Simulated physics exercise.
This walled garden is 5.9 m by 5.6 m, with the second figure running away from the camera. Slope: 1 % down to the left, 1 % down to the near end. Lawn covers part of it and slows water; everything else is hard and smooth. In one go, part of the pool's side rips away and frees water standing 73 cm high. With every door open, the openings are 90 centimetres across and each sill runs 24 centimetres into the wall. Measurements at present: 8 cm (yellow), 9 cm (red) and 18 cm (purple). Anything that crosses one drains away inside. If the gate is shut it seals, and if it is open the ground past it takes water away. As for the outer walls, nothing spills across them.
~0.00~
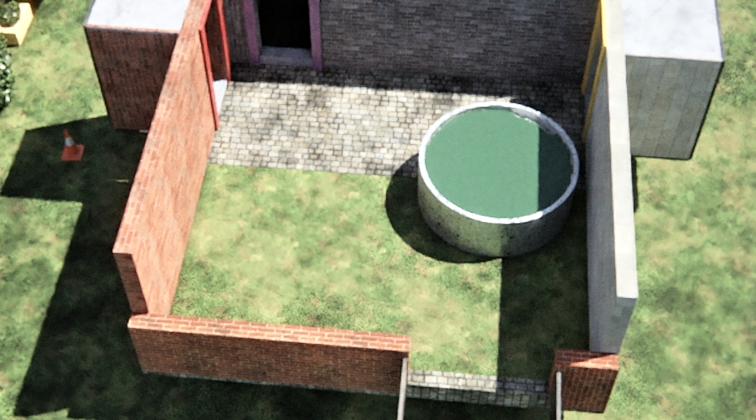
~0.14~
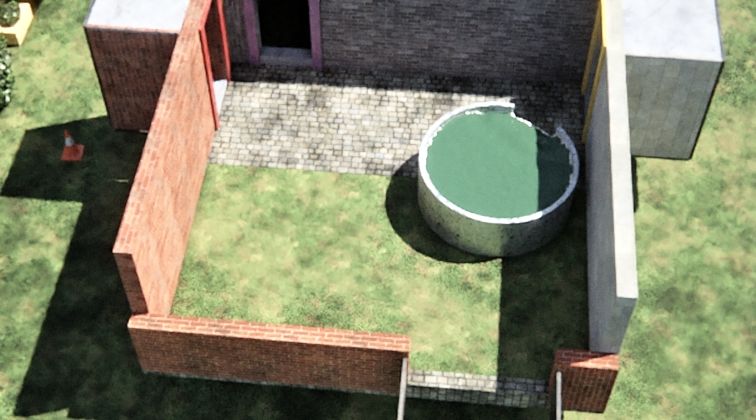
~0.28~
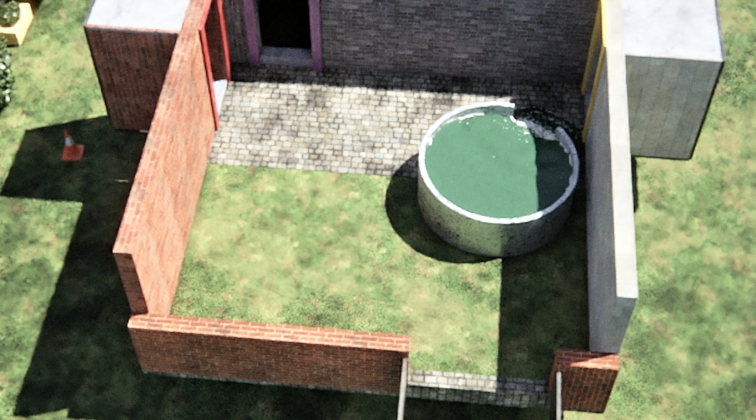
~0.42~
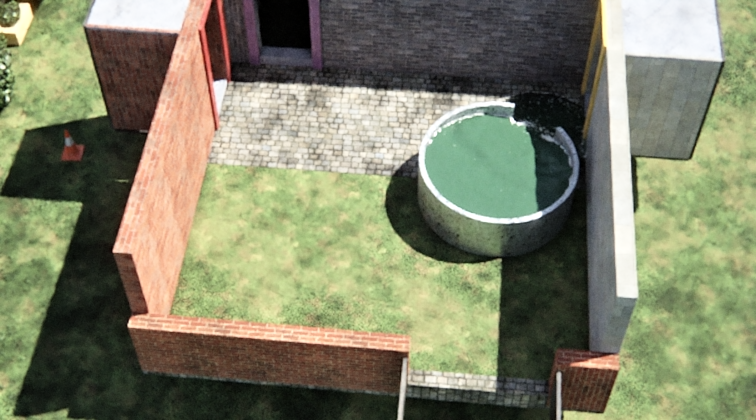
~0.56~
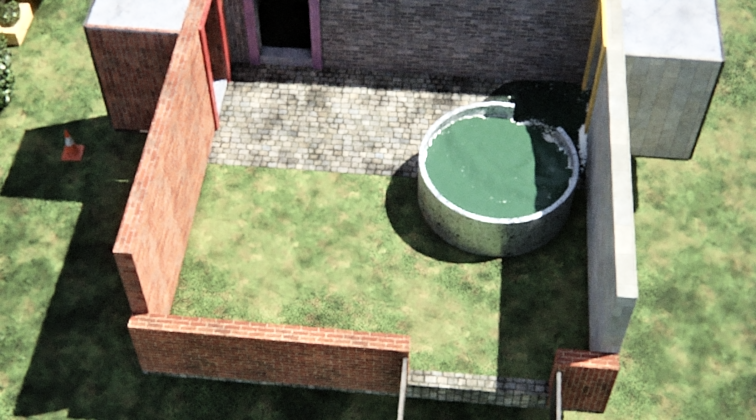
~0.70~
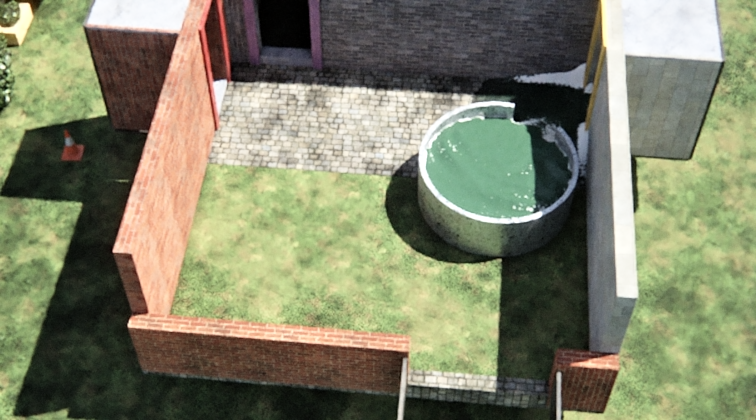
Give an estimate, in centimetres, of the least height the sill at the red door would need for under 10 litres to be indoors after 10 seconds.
Some 10.5 cm above the ground.
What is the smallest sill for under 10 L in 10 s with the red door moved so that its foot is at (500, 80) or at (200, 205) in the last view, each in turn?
You'd want about 25 cm there first, then about 6.5 cm.
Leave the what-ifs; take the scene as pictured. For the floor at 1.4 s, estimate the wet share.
Approximately 10 % of it.
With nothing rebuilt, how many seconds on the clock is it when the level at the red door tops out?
Peak: Close to 3.6 s.
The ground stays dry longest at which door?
Last door: Red.
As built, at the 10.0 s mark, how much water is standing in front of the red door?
The depth there is around 8.5 cm.
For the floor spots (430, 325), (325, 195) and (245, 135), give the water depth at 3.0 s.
Taking the spots in order: About 0, 0 and 0 centimetres.
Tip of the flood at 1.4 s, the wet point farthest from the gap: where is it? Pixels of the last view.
Near (425, 74).
After 1.4 s water covers 10 % of the floor, deepest (44 cm) near (577, 108); it has not reached the red door.
After 3.0 s water covers 40 % of the floor, deepest (30 cm) near (566, 116); it has not reached the red door.
After 10.0 s water covers 95 % of the floor, deepest (12 cm) near (566, 132); 8 cm at the red door, 25 litres in over its 9 cm sill.
At the red door as built, the water arrived by 3.3 s and peaked near 15 cm at 3.6 s.
With a sill of 9 cm, 25 litres would have come in within the 10 s; with 12 cm, 4 litres. So under 10 litres takes about 10.5 cm.
